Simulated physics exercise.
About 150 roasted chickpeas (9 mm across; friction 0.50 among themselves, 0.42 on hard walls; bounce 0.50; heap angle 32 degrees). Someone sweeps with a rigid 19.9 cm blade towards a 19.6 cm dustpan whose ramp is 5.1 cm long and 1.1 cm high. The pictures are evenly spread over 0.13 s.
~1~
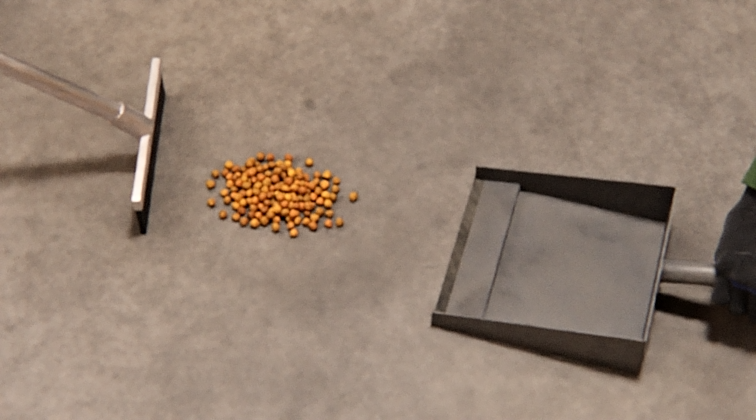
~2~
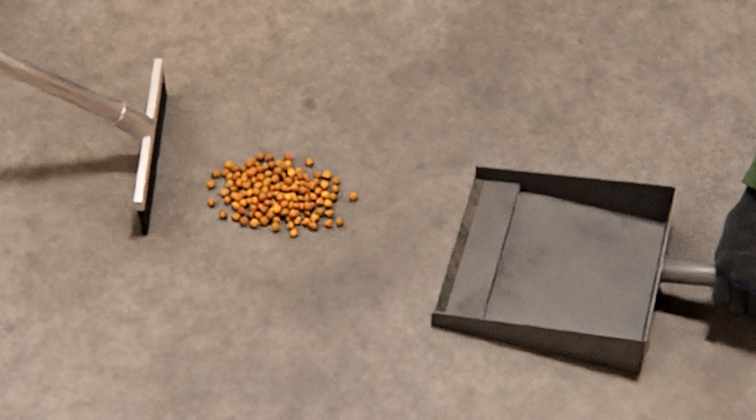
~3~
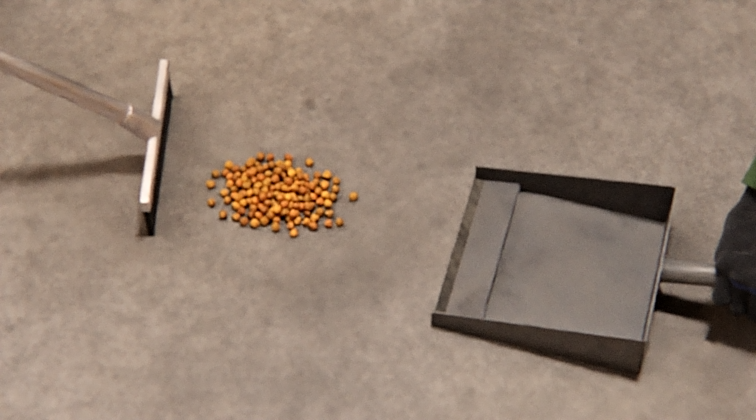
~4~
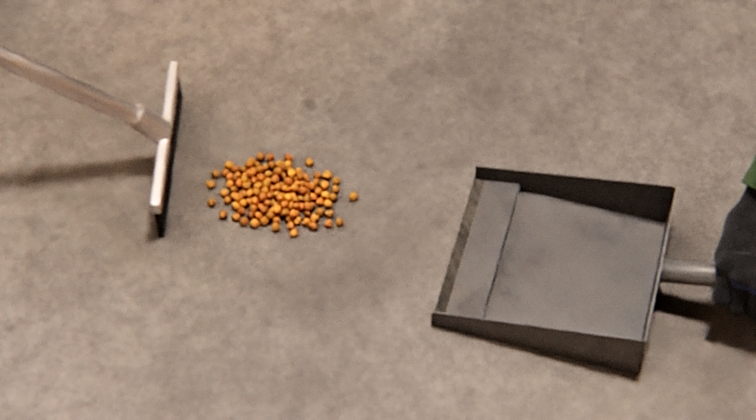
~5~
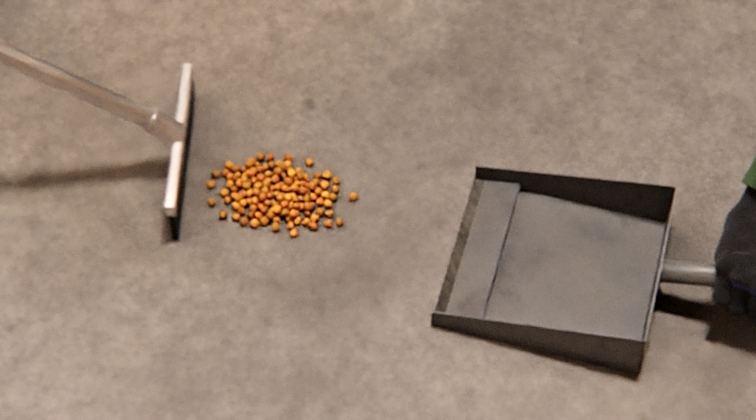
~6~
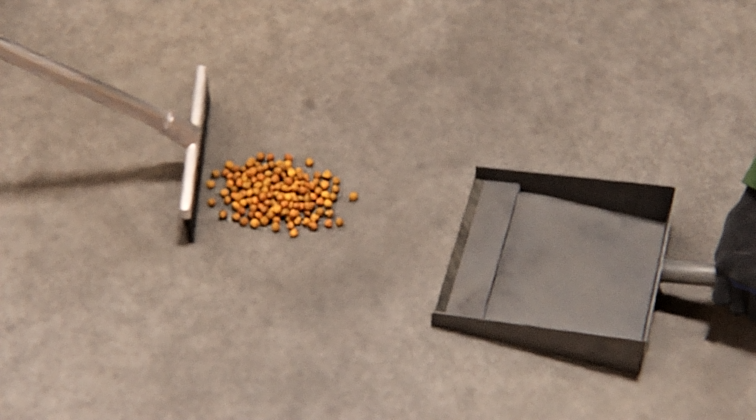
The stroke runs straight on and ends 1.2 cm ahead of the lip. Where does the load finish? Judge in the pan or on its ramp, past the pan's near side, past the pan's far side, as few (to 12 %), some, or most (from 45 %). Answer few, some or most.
In the pan or on its ramp: Some; past the pan's near side: Few; past the pan's far side: Some.
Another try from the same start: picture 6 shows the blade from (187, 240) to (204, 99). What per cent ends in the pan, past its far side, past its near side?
Pan 5, far 10, near 5.
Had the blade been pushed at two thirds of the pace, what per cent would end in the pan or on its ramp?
Then about 30 per cent.
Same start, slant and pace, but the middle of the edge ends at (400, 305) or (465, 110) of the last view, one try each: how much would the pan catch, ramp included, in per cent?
Some 10 and 5 per cent.
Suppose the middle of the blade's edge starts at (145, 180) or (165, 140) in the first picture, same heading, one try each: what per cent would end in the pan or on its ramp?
Some 25 and 25 per cent.
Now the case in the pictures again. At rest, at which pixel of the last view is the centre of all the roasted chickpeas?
At about (460, 215).
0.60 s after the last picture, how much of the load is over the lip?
Some 30 per cent.
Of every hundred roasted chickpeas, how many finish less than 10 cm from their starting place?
Some 0 per cent.
Then, 0.20 s after the last picture, middle of the blade 17 cm from the lip; 0 % over the lip, far side 5 %, near side 0 %.
Then, 0.34 s after the last picture, middle of the blade 8 cm from the lip; 0 % over the lip, far side 15 %, near side 0 %.
Then, 0.60 s after the last picture, middle of the blade 4 cm from the lip; 30 % over the lip, far side 20 %, near side 0 %.
In the end, pan 30 %, near side 0 %, far side 20 %, in front of the lip or behind the blade 50 %.
